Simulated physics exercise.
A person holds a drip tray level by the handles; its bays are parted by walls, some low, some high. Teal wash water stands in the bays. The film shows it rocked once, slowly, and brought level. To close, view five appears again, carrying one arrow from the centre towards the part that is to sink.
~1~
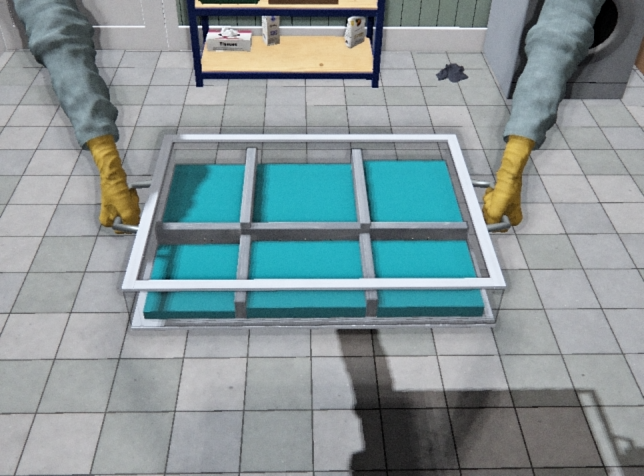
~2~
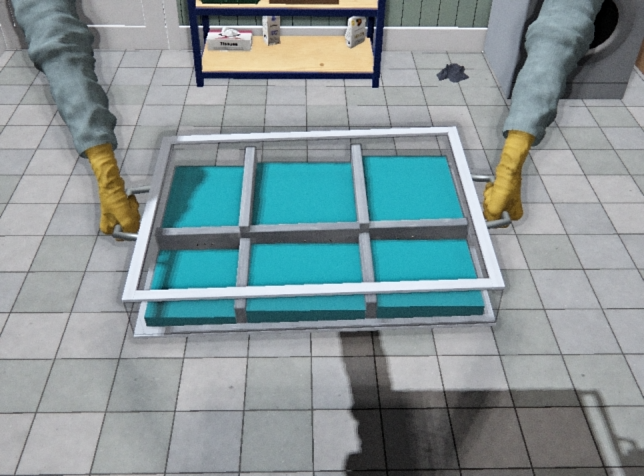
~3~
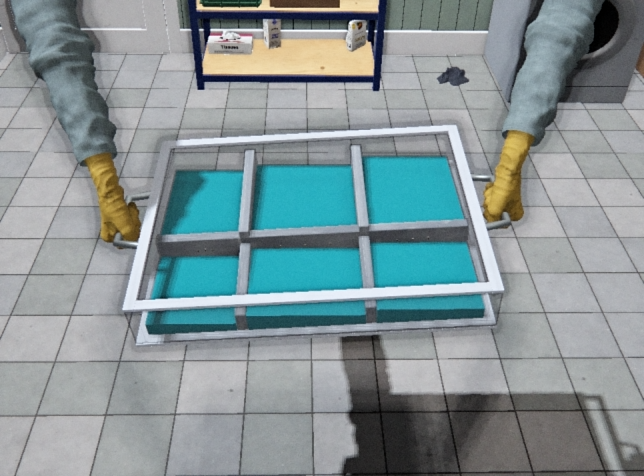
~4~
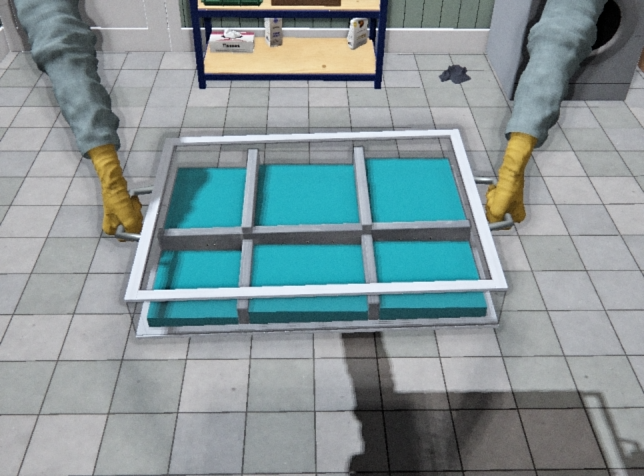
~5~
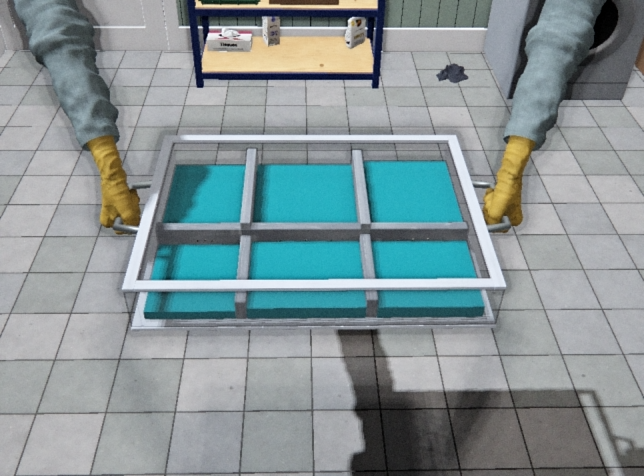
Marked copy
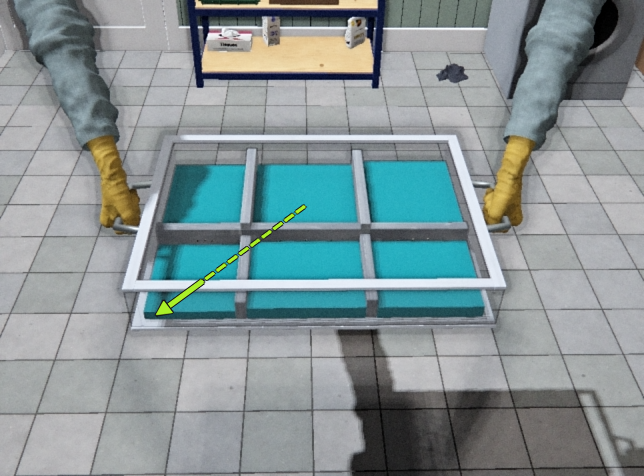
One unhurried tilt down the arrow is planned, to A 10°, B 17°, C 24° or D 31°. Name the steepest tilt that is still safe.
It is A.
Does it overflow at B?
Yes, that goes wrong.
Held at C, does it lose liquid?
Yes.
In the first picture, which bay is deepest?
That is the back right bay.
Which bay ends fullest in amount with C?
It is the front left one.
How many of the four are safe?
One of the four.
The tray is level; deepest in the back right bay, at (407, 194), shallowest in the front left.
Tipped about 3° down to the front left; no wall is crossed.
Tipped about 6° down to the front left; no wall is crossed.
Tipped about 3° down to the front left; no wall is crossed.
The tray is level; deepest in the back right bay, at (408, 194), shallowest in the front left.
The arrow ends at (160, 312).
Choosing A, nothing spills; the back right bay holds the most.
Choosing B, about 10 % goes over the rim.
Choosing C, about 51 % goes over the rim.
Choosing D, about 73 % goes over the rim.
